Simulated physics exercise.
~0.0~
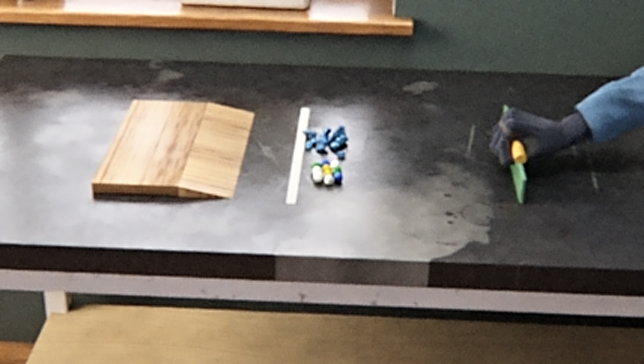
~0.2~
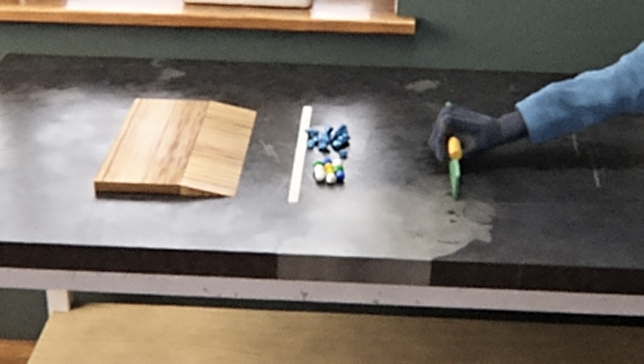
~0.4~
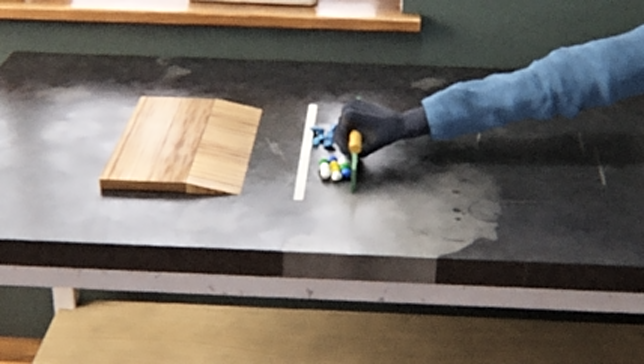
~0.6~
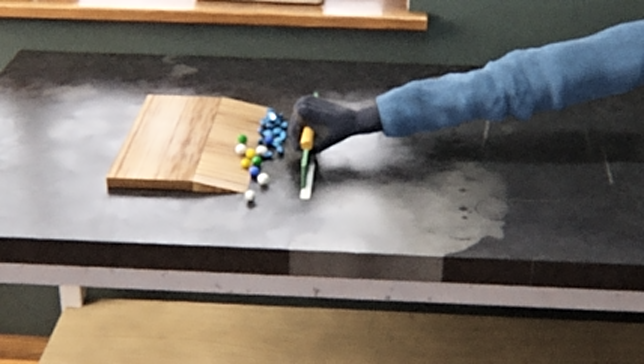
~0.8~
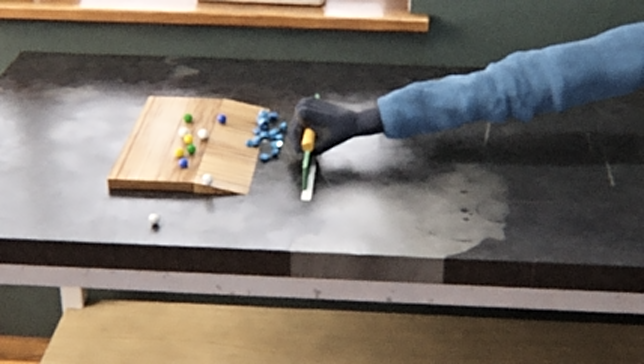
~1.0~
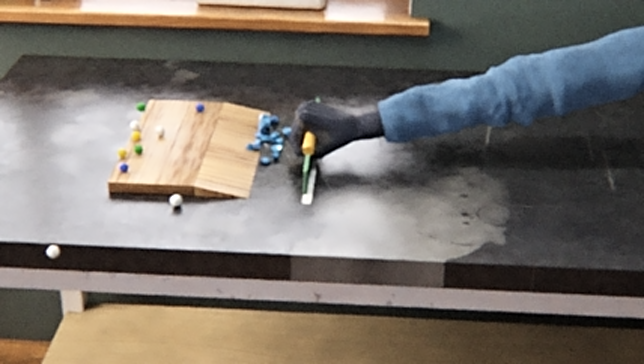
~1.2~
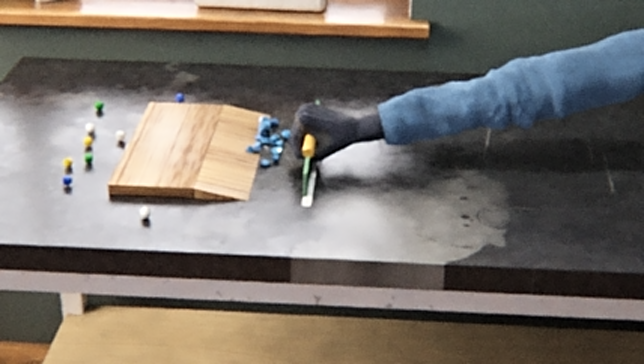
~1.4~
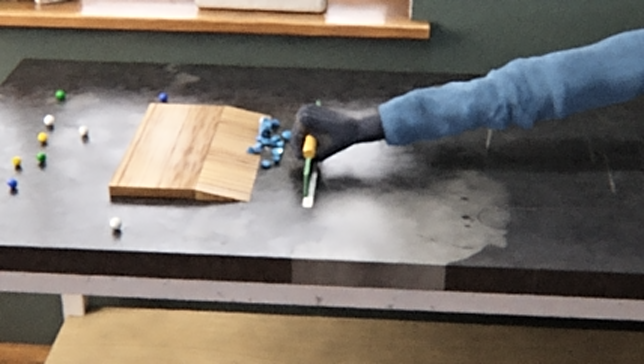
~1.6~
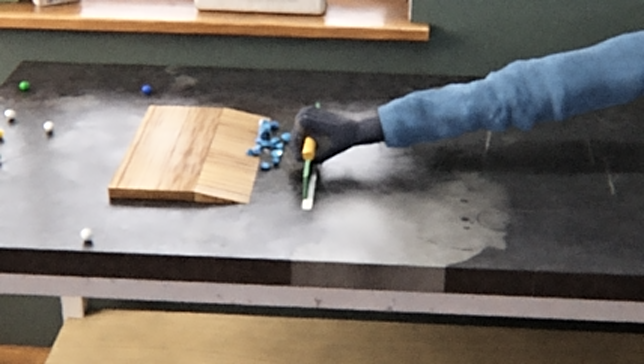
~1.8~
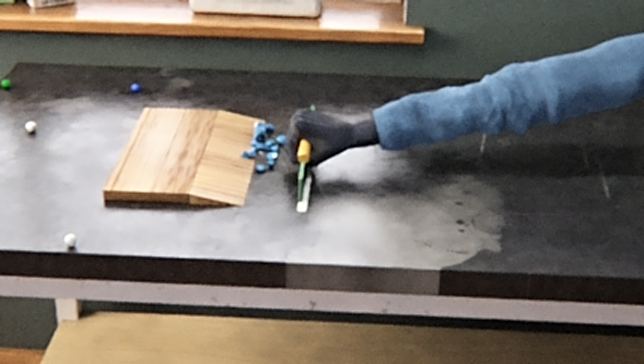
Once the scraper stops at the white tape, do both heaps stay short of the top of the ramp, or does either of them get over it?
The nearer heap of coloured balls gets past the top and rolls on to the left. The farther heap of blue pieces does not make it up and stays around the ramp's low edge.
